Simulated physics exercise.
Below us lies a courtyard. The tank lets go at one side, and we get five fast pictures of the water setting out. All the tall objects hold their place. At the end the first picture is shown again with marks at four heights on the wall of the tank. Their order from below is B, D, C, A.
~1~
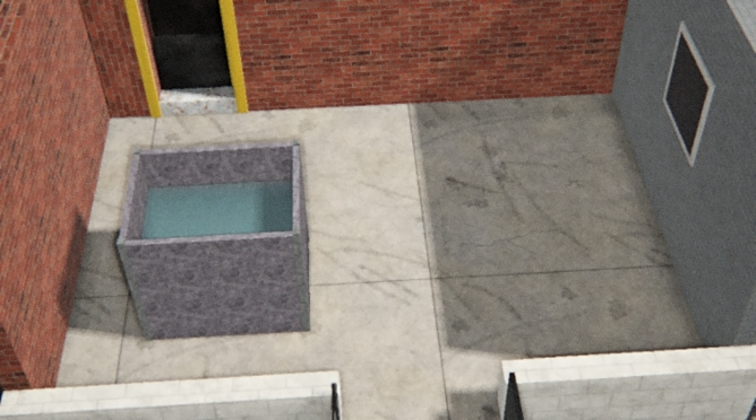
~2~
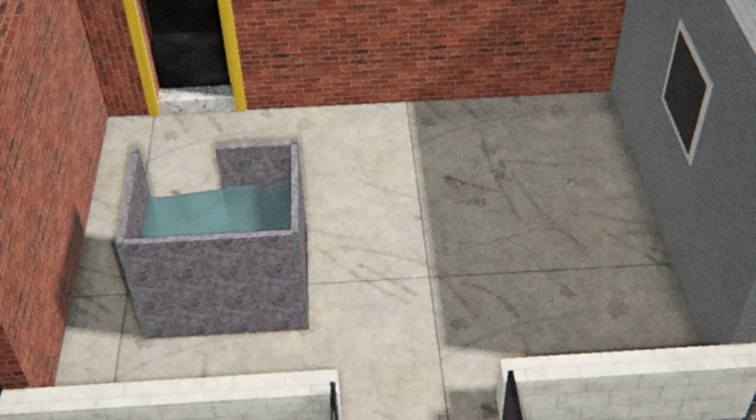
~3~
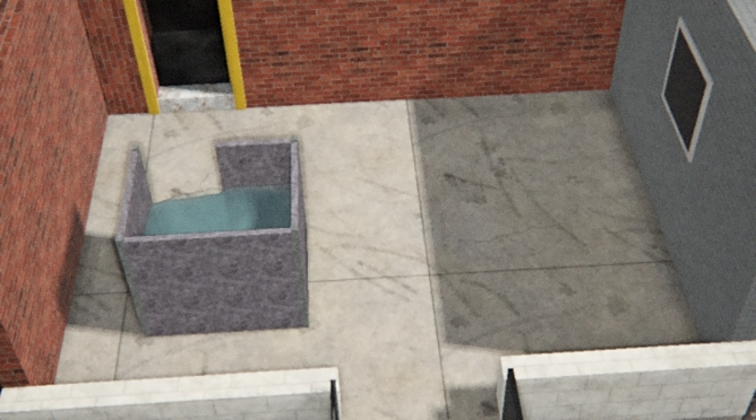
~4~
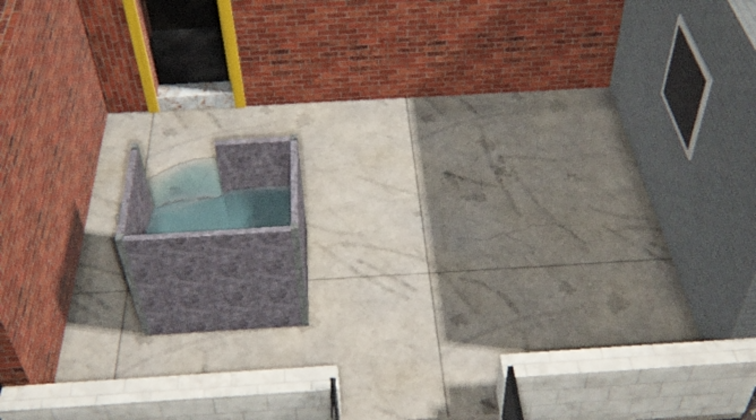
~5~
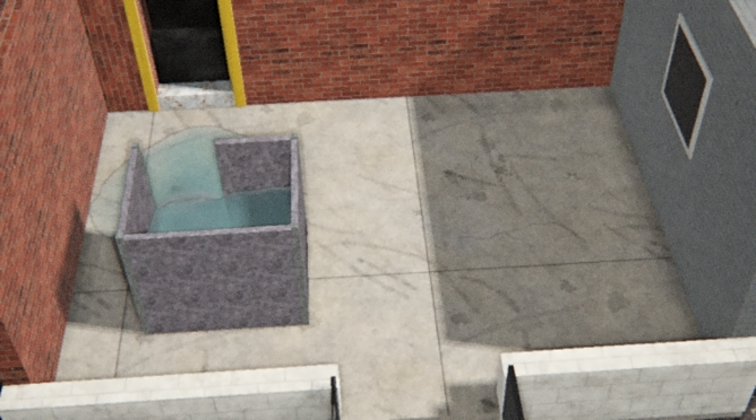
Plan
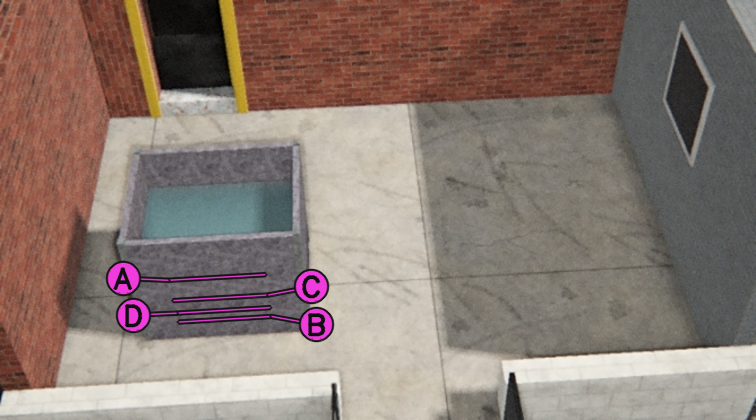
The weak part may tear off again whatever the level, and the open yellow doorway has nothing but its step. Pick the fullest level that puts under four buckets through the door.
Line C just does it.
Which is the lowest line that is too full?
The answer is A.
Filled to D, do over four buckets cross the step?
No, not at all.
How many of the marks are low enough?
Three.
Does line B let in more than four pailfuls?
No, not at all.
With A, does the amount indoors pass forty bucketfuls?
No, less.
In magenta, A at (216, 277); B at (225, 319); C at (220, 297); D at (223, 310); from the bottom up B, D, C, A.
With A, about 12 bucketfuls get in.
With B, nothing gets over.
With C, a bucket or two gets in.
With D, nothing gets over.
